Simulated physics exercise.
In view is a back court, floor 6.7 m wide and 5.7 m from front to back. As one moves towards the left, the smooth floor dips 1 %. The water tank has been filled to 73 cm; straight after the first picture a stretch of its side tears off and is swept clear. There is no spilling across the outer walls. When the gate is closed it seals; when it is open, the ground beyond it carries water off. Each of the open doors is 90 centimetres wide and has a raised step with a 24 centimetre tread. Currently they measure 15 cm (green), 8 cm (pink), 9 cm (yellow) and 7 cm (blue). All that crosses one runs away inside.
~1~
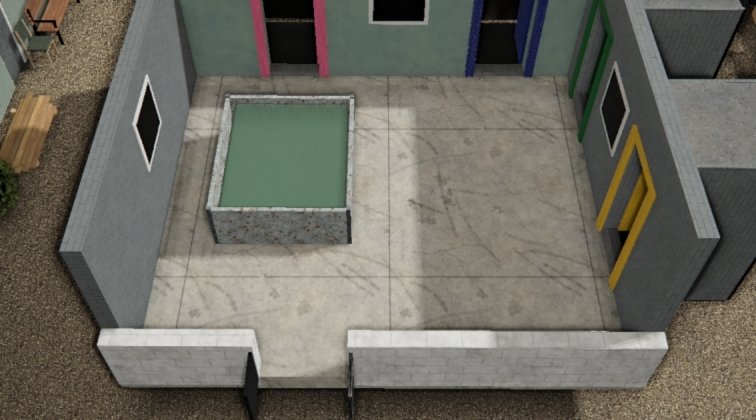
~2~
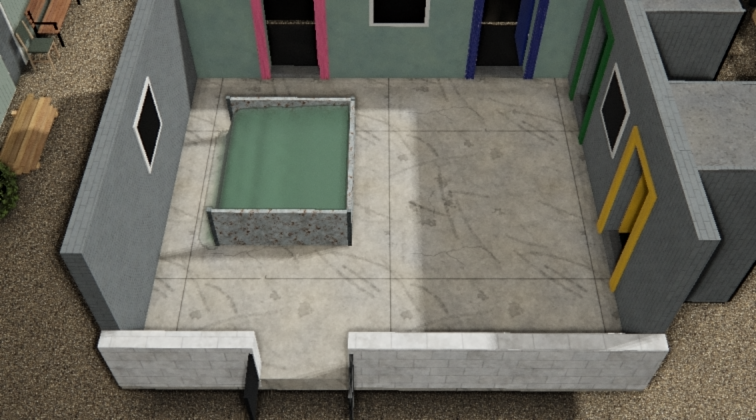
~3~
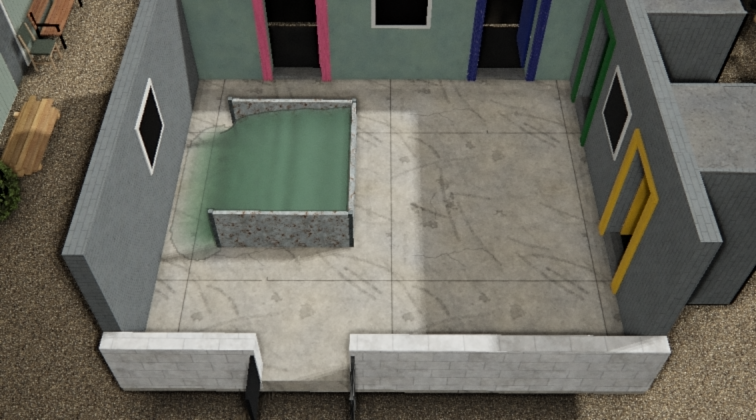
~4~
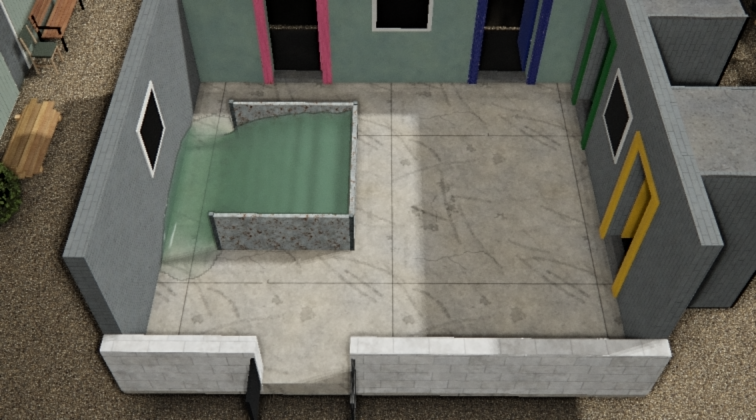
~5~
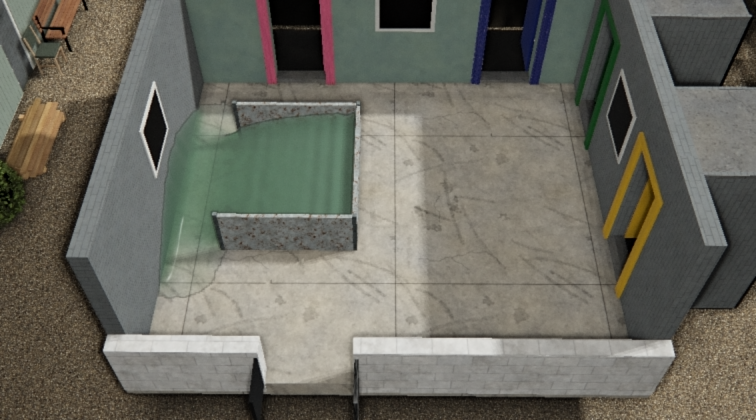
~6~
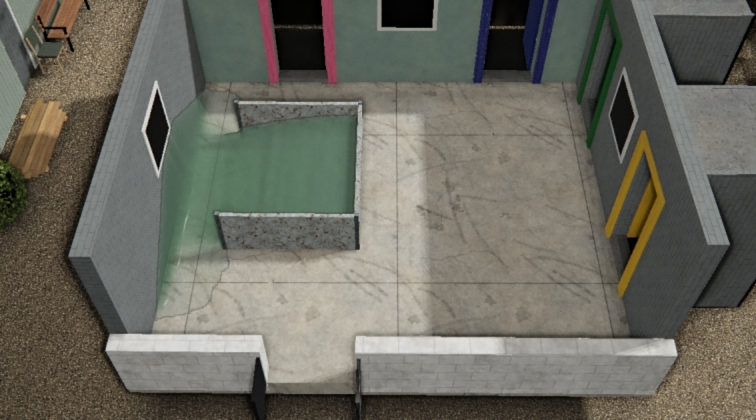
Walled court with a green water tank losing its left side, water pouring out and spreading across the floor along the left wall.
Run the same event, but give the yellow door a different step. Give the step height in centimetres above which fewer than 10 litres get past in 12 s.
10 cm.
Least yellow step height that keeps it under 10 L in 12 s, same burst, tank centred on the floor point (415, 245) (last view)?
It must be around 8.5 cm tall.
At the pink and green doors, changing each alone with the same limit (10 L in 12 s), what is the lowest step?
About 13.0 cm at pink and 12.5 cm at green.
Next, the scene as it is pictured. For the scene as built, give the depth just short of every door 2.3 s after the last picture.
Green door 0 cm, pink door 14 cm, yellow door 0 cm, blue door 3 cm.
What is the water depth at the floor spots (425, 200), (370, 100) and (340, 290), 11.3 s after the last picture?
Ordered as asked: 9, 11, 7 cm.
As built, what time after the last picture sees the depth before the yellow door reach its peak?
5.0 s.
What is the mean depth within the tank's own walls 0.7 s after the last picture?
Average depth: Approx. 34 cm.
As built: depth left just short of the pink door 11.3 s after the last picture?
Lab note: Depth approx. 7.0 cm.
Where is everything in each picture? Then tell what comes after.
In the first picture, the water tank at (285, 153) is whole and still, 73 cm deep; the yellow door at (623, 215) is dry.
In the second picture, the front is at (204, 237), 0.3 m from the gap at (227, 176); 0.4 m2 of floor is wet, 73 cm left at the back.
In the third picture, the gap is at (229, 178), the front 0.7 m out at (178, 220); the back of the water tank holds 73 cm.
In the fourth picture, the front is at (192, 124), 0.9 m from the gap at (230, 182); 2.4 m2 of floor is wet, 68 cm left at the back.
In the fifth picture, water pours out at (233, 183) and has run 1.2 m, to (199, 107); about 21 cm deep outside, 62 cm at the back.
In the sixth picture, the front is at (157, 316), 1.5 m from the gap at (235, 182); 2.8 m2 of floor is wet, 62 cm left at the back; 5.9 m in a straight line remain to the yellow door at (632, 221).
Then, 0.7 s after the last picture water covers 20 % of the floor, deepest (57 cm) near (206, 86); it has not reached the yellow door.
Then, 2.3 s after the last picture water covers 55 % of the floor, deepest (31 cm) near (146, 365); it has not reached the yellow door.
Then, 11.3 s after the last picture water covers 100 % of the floor, deepest (12 cm) near (375, 107); 7 cm at the yellow door, 15 litres in over its 9 cm step.
At the yellow door as built, the water peaked near 14 cm, 5.1 s after the last picture.
With a step of 8.5 cm, 19 litres would have come in within the 12 s; with 12 cm, 4 litres. So under 10 litres takes about 10 cm.
